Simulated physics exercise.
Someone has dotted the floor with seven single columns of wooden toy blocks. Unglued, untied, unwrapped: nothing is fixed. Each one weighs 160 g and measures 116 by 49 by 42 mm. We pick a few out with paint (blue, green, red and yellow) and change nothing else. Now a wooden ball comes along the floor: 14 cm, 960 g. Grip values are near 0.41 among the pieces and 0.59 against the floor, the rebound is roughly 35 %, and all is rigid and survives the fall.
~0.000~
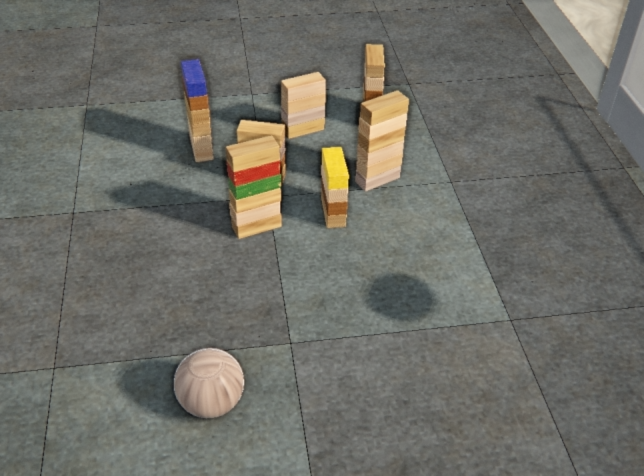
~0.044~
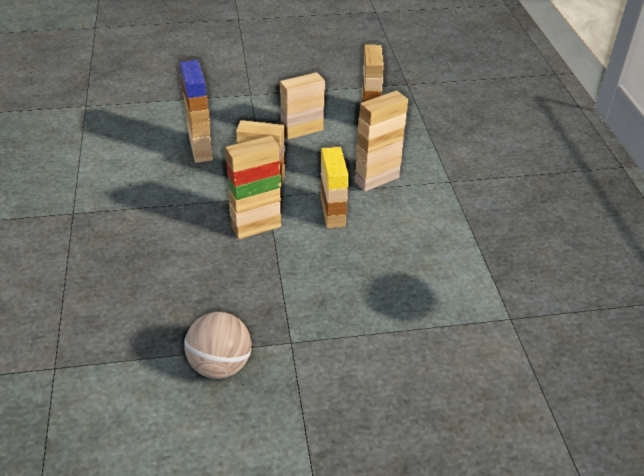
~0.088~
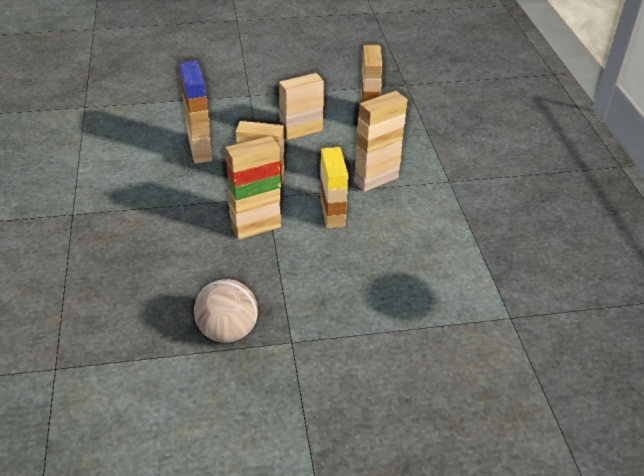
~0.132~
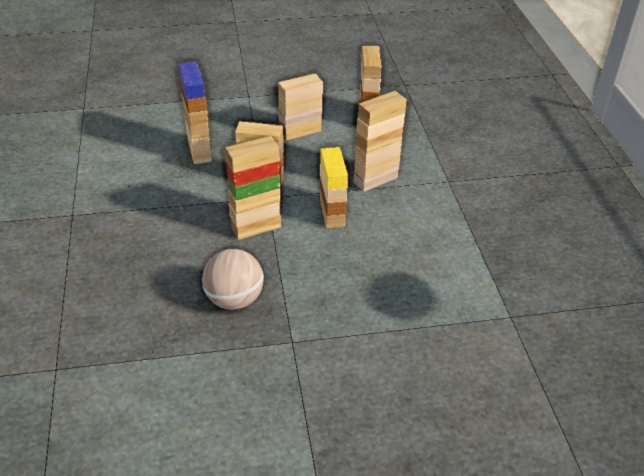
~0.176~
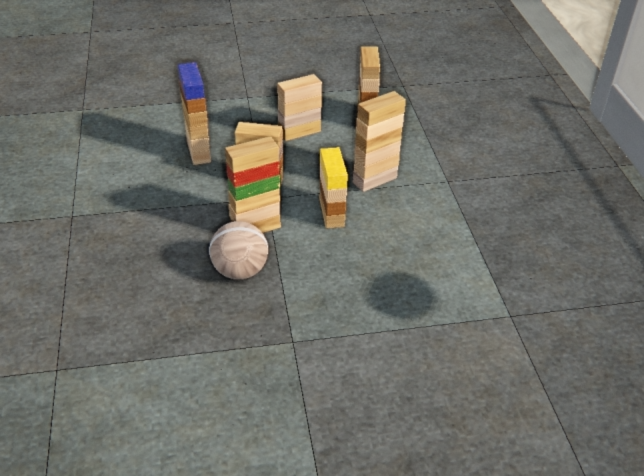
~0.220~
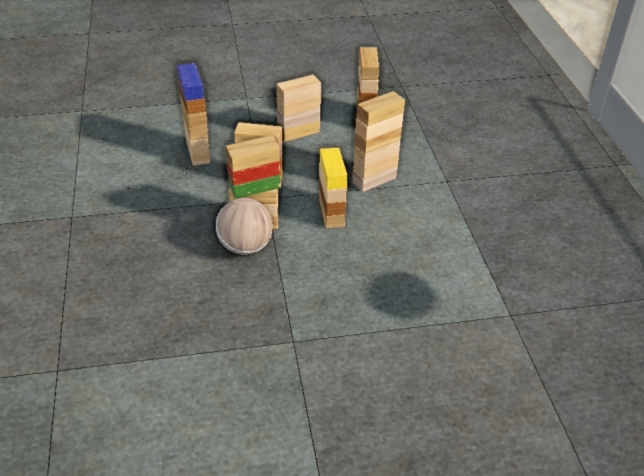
Wooden ball rolling across a grey tiled floor towards several block columns, bumping the one with red and green blocks and tilting it slightly.
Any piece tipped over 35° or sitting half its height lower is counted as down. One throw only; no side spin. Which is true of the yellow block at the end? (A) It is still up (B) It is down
Option A: It is still up.
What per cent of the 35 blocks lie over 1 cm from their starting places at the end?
Answer: 30 %.
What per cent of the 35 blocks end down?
Near enough 25 per cent of them, I reckon.
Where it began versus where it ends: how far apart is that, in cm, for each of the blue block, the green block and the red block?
The blue one ends 0 cm from where it began, the green one 22 cm, and the red one 18 cm.
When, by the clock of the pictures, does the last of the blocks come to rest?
Settling time: Near 1.0 s.
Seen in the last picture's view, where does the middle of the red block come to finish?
In the last picture it sits at roughly (287, 193).
By 0.30 s, ball still moving; none of the 35 blocks down, 8 disturbed; yellow block unmoved; green block tilted 27°.
By 0.42 s, ball still moving; 5 of the 35 blocks down; yellow block unmoved; green block tilted 59°.
By 0.58 s, ball still moving; 8 of the 35 blocks down; yellow block unmoved; green block tilted 51°, 6 cm lower.
When it is over (1.3 s), ball rolling away; 8 of the 35 blocks down; yellow block unmoved; green block tilted 47°, 9 cm lower; red block tilted 36°, 13 cm lower. In pixels of the last frame, middles, yellow block near (333, 168), green block near (294, 168).
